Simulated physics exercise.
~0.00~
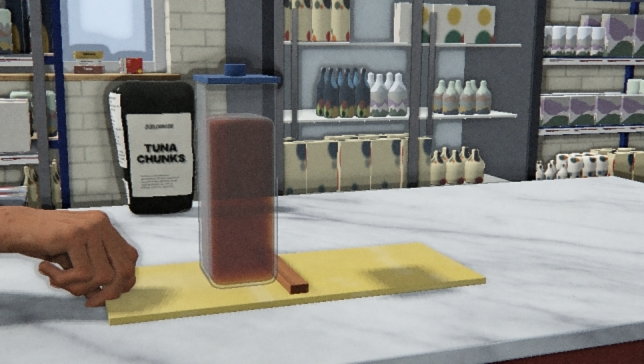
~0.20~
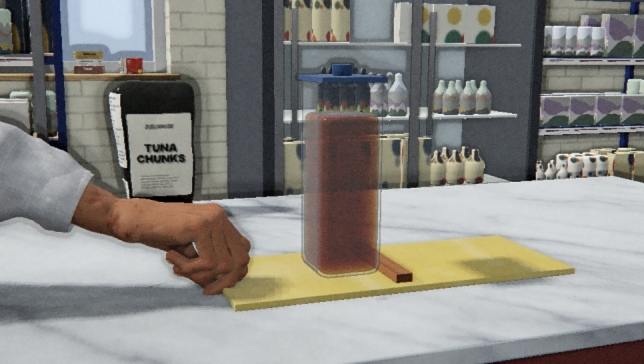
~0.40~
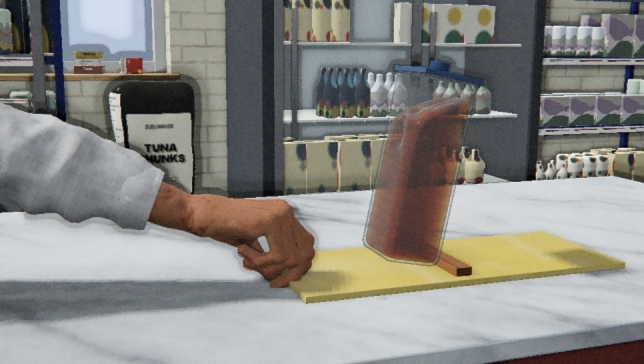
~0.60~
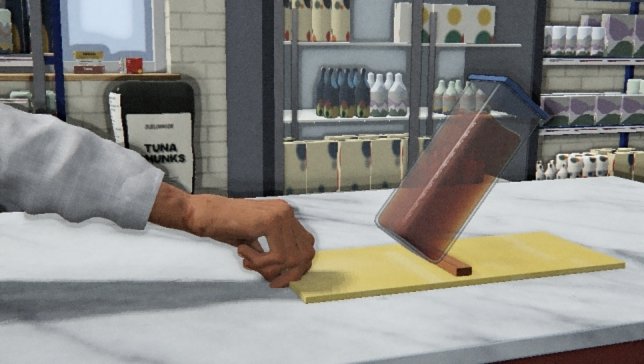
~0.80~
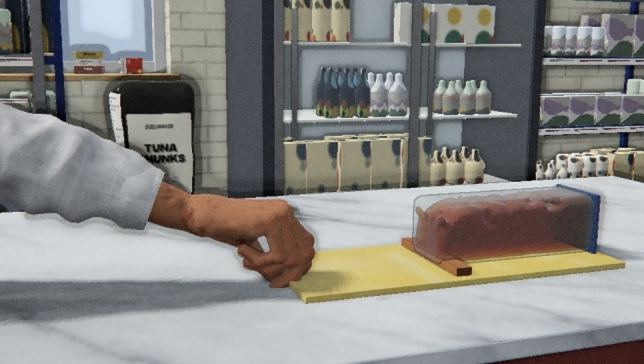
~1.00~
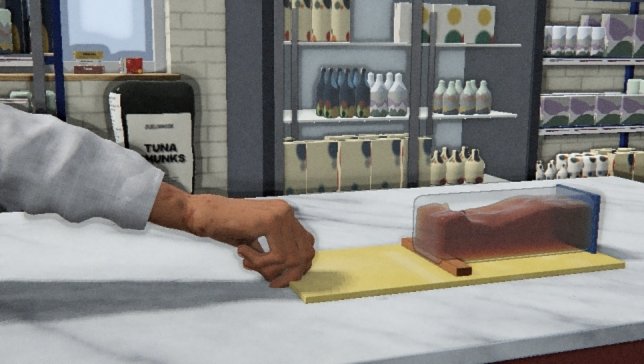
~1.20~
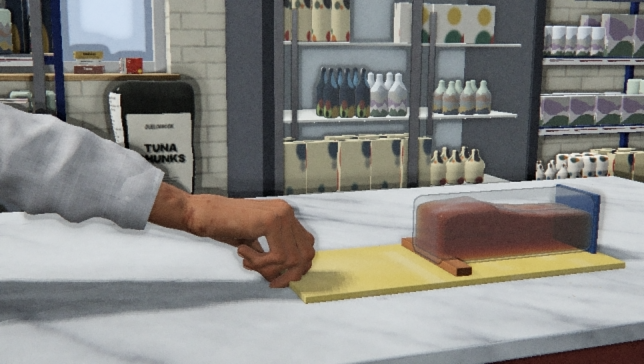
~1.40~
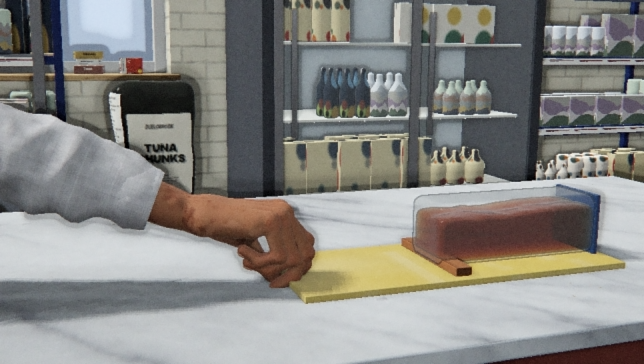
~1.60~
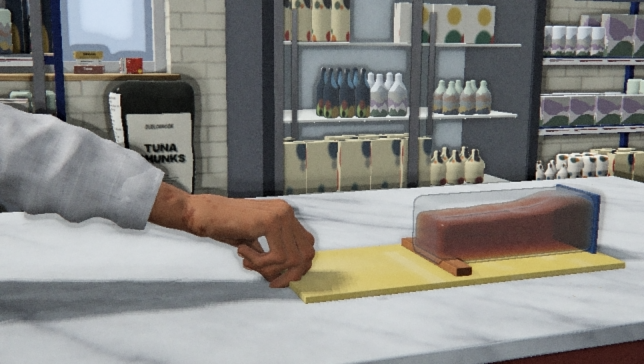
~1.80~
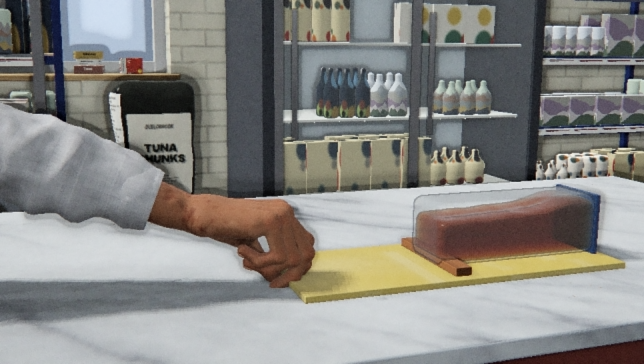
A clear, blue-capped canister of reddish-brown liquid stands on a yellow board, its foot against a small brown batten, on a white marble counter seen from the front in a shop. Behind it are shelves of bottles and a black container labelled tuna chunks. A hand in a pale sleeve slides the board to the right, then stops. The canister tips over the batten to the right, its liquid surging inside. It lands on its side, cap to the right, and the liquid sloshes in shrinking waves while the canister lies still and closed.
